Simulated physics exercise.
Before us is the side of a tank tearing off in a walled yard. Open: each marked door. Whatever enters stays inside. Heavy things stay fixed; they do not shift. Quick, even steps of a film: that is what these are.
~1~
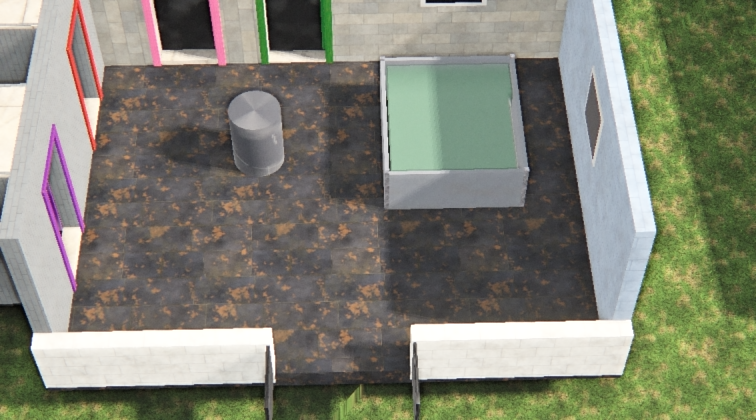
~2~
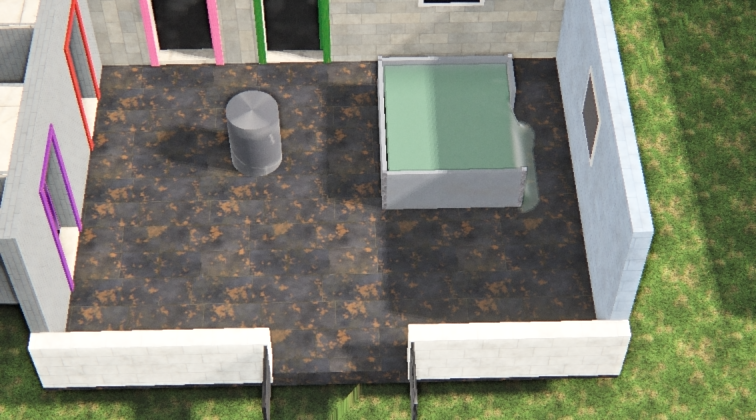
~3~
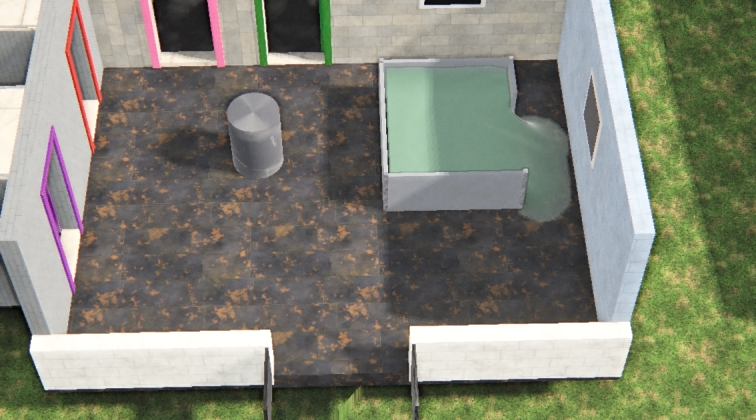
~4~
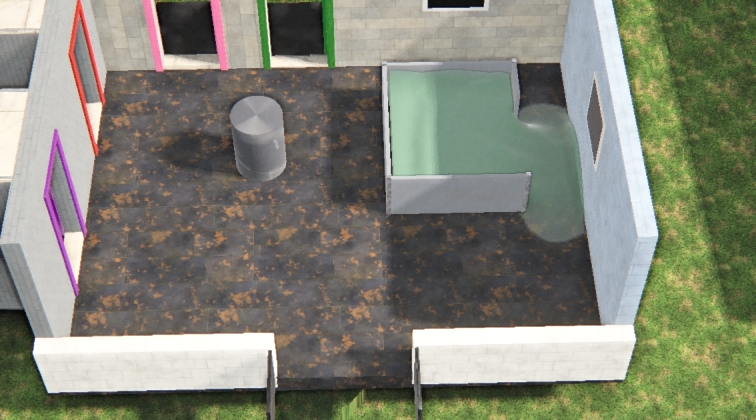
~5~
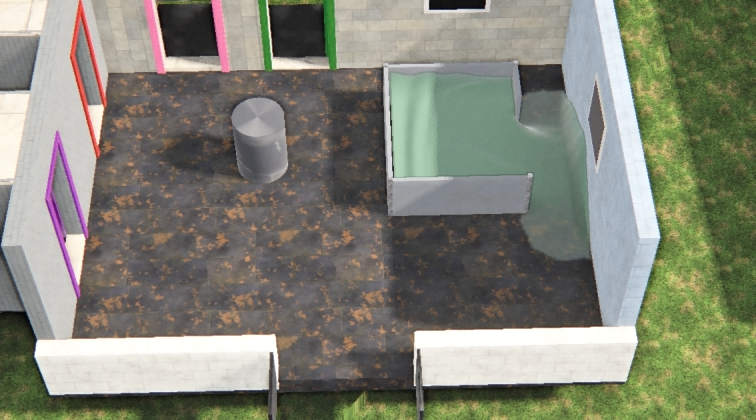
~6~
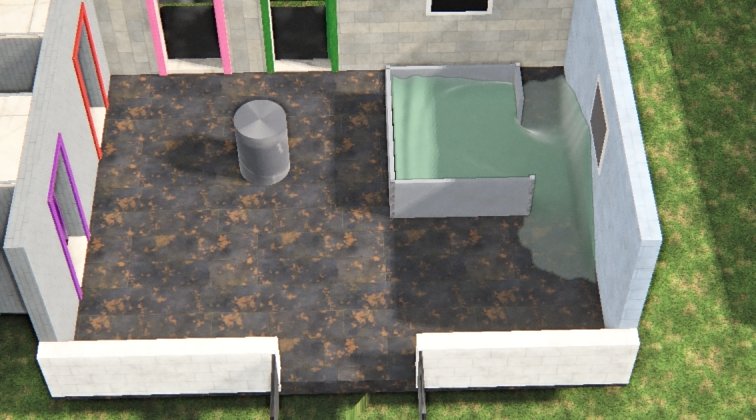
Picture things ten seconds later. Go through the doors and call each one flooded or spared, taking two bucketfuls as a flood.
Red door: Flooded, green door: Flooded, purple door: Spared, pink door: Spared.
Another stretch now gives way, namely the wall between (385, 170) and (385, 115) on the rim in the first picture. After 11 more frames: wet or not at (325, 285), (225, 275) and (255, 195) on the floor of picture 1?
In turn: Inundated, then inundated, then inundated.
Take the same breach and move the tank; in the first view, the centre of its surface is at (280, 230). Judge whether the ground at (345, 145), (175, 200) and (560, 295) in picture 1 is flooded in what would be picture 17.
In the order asked: Not reached, not reached, reached by the flood.
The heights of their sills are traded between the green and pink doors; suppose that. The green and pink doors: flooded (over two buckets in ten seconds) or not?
So, one at a time, the green door never reaches the limit while the pink door breaks past the limit.
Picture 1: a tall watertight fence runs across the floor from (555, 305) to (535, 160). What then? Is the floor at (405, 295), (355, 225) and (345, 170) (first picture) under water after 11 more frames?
Results in sequence: Swamped / bone-dry / bone-dry.
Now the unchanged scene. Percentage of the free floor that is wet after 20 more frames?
My estimate is roughly 60 percent.
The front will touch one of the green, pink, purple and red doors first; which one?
The green door comes first.
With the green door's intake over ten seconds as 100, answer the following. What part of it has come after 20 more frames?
Near 15 %, I'd say.
A moment on, water covers 15 % of the floor; the red door not reached, the green door not reached, the purple door not reached, the pink door not reached.
Next, water covers 25 % of the floor; the red door not reached, the green door not reached, the purple door not reached, the pink door not reached.
Then, water covers 60 % of the floor; the red door not reached, the green door under two buckets in, the purple door not reached, the pink door wet at the sill, nothing in.
Later, water covers 95 % of the floor; the red door over two buckets in, the green door over two buckets in, the purple door wet at the sill, nothing in, the pink door wet at the sill, nothing in.
In the end, water covers 100 % of the floor; the red door far over two buckets in, the green door over two buckets in, the purple door wet at the sill, nothing in, the pink door under two buckets in.
